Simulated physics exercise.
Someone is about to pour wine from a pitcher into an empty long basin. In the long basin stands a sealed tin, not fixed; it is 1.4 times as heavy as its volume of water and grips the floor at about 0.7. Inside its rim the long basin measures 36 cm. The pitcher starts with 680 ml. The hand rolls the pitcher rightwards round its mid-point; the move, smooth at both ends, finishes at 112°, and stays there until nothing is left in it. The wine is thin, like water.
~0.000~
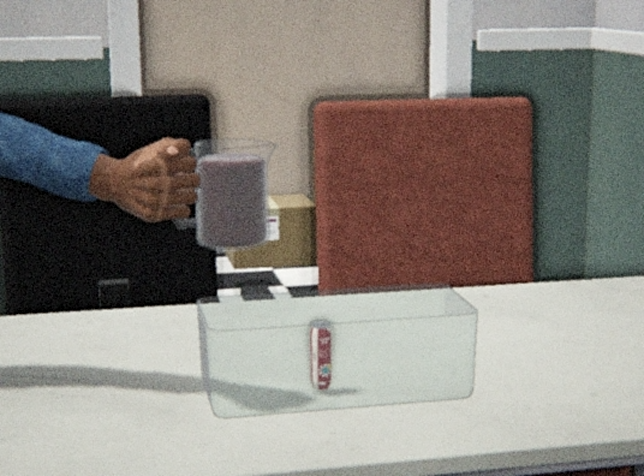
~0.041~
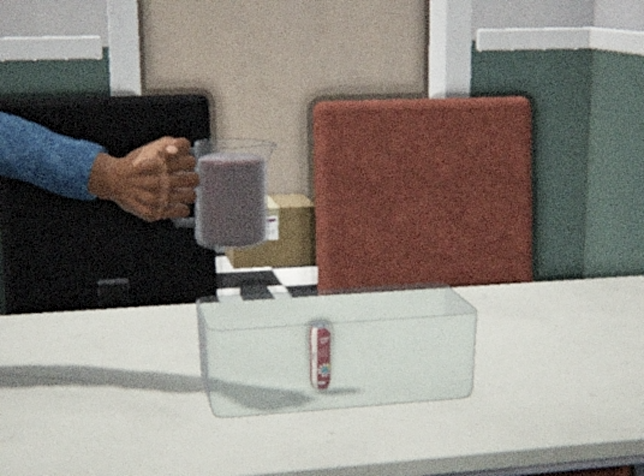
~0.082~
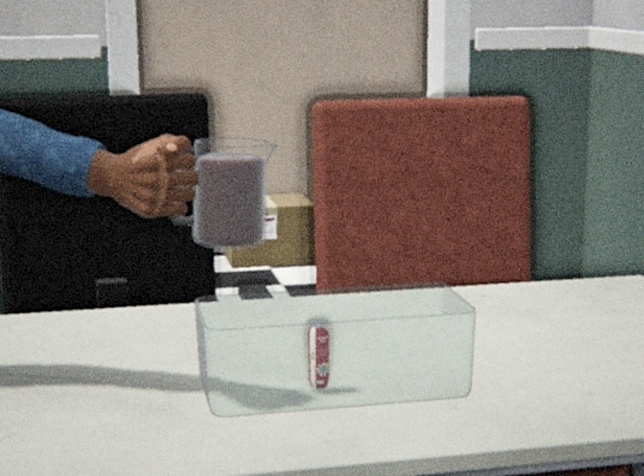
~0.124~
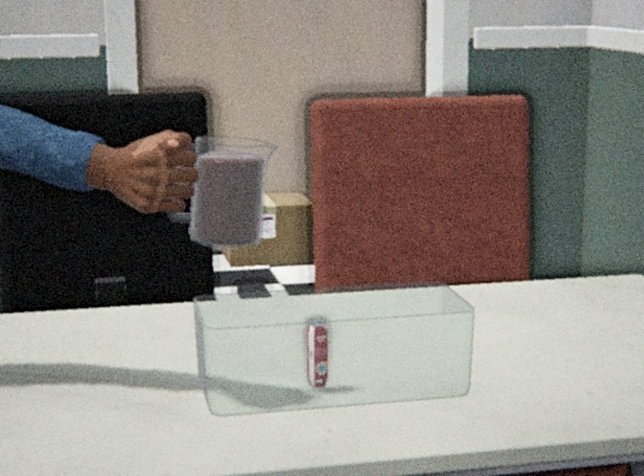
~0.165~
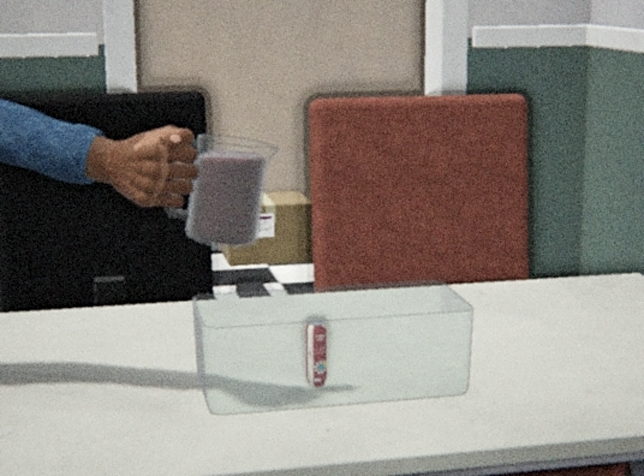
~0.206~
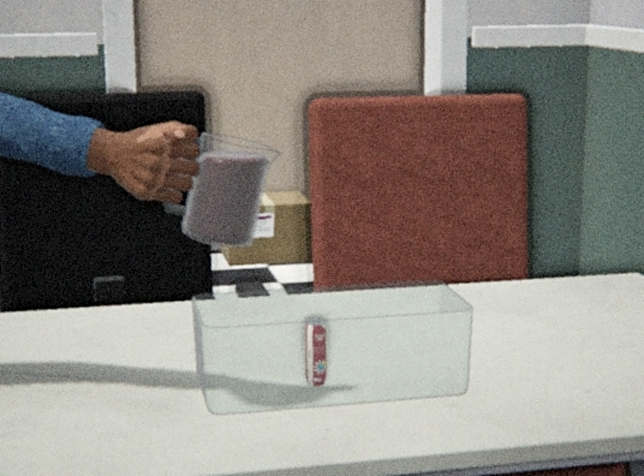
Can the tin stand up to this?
The tin stays up.
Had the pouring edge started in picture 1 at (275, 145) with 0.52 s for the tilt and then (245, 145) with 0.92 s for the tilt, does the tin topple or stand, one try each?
First it keeps standing; then it falls.
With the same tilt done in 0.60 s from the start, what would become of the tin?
The tin remains upright.
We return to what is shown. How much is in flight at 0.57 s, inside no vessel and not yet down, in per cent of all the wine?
Some 16 per cent.
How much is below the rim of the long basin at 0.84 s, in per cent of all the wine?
Some 48 per cent.
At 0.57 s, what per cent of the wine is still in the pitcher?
Some 82 per cent.
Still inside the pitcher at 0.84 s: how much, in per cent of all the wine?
Near 26 in a hundred.
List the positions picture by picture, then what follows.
In the first picture, it leans 0°; its right rim is at (277, 143); the wine meets the walls at (198, 160) and (265, 157); the long basin's rim runs from (202, 316) to (462, 299); the tin's top is at (321, 327).
In the second picture, it leans 1°; its right rim is at (277, 143); the wine meets the walls at (197, 160) and (265, 157).
In the third picture, it leans 2°; its right rim is at (277, 144); the wine meets the walls at (197, 158) and (264, 157).
In the fourth picture, it leans 5°; its right rim is at (278, 145); the wine meets the walls at (197, 158) and (265, 157).
In the fifth picture, it leans 9°; its right rim is at (280, 148); the wine meets the walls at (197, 158) and (266, 156).
In the sixth picture, it leans 13°; its right rim is at (282, 152); the wine meets the walls at (198, 163) and (268, 156).
Then, 0.57 s in, the tilt is 77° and 82 per cent is still to pour; the tin stands where it began.
Then, 0.84 s in, the tilt is 110° and 27 per cent is still to pour; the tin stands where it began.
Then, 1.12 s in, the tilt is 112° and 2 per cent is still to pour; the tin stands where it began.
Then, 1.42 s in, the tilt is 112° and 0 per cent is still to pour; the tin stands where it began.
Finally, the tin stands where it began.
